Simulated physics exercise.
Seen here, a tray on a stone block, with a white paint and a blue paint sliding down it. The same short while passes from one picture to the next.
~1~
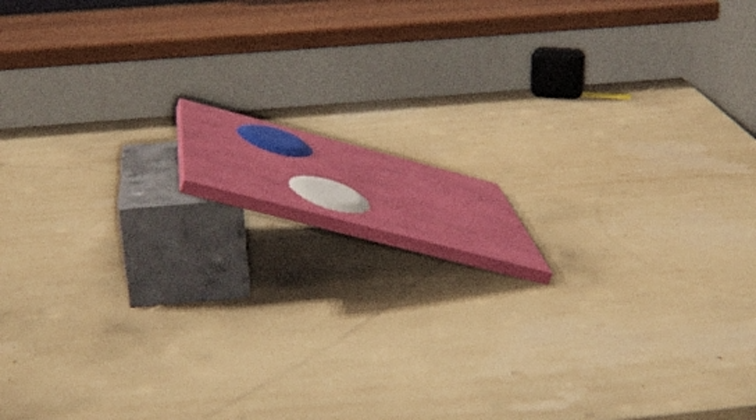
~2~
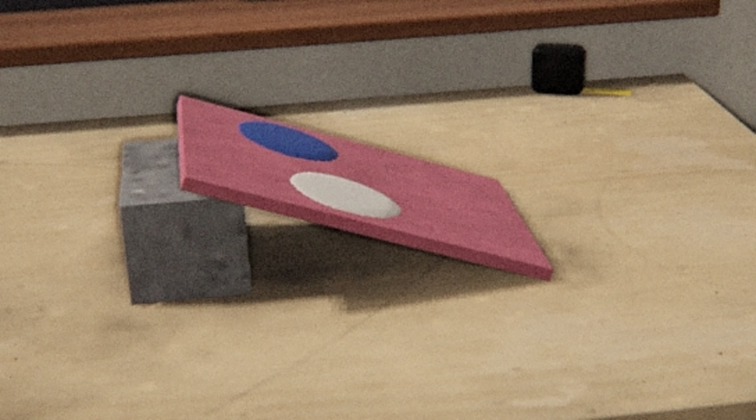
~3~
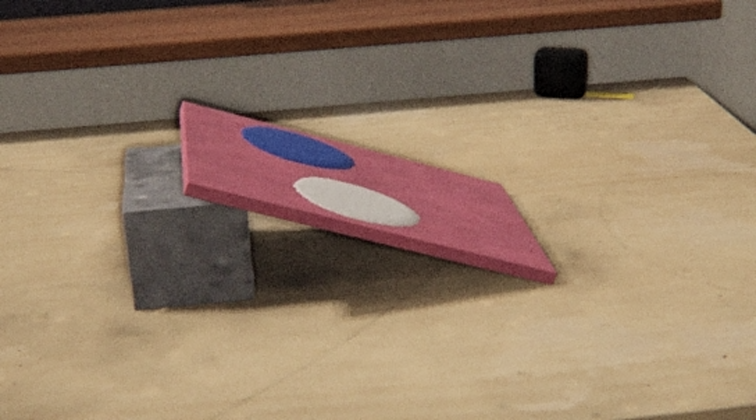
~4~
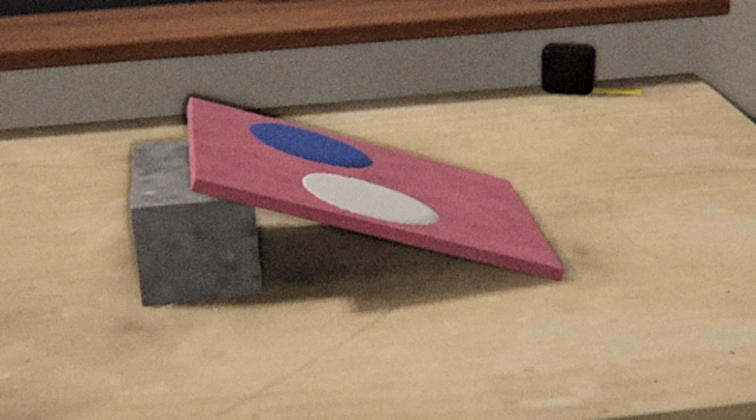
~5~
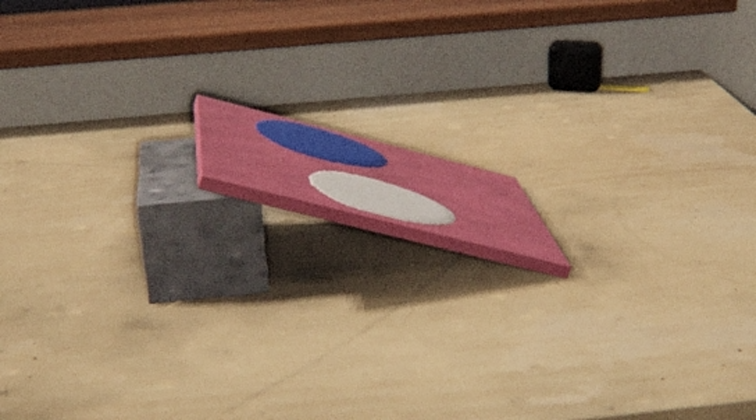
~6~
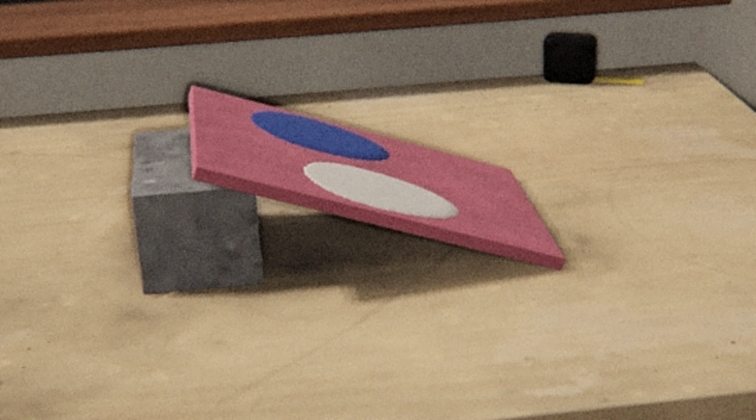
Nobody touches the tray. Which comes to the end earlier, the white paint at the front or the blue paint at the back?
First at the edge is the front one.
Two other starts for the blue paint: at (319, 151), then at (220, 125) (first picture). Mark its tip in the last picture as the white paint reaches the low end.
Around (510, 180) in the first try, (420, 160) in the second.
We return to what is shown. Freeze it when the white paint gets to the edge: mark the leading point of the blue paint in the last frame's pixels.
At about (467, 173).
Soon after, the white paint is close to the edge; the blue paint is three quarters of the way down.
In the end, the white paint is at the low edge; the blue paint is three quarters of the way down.
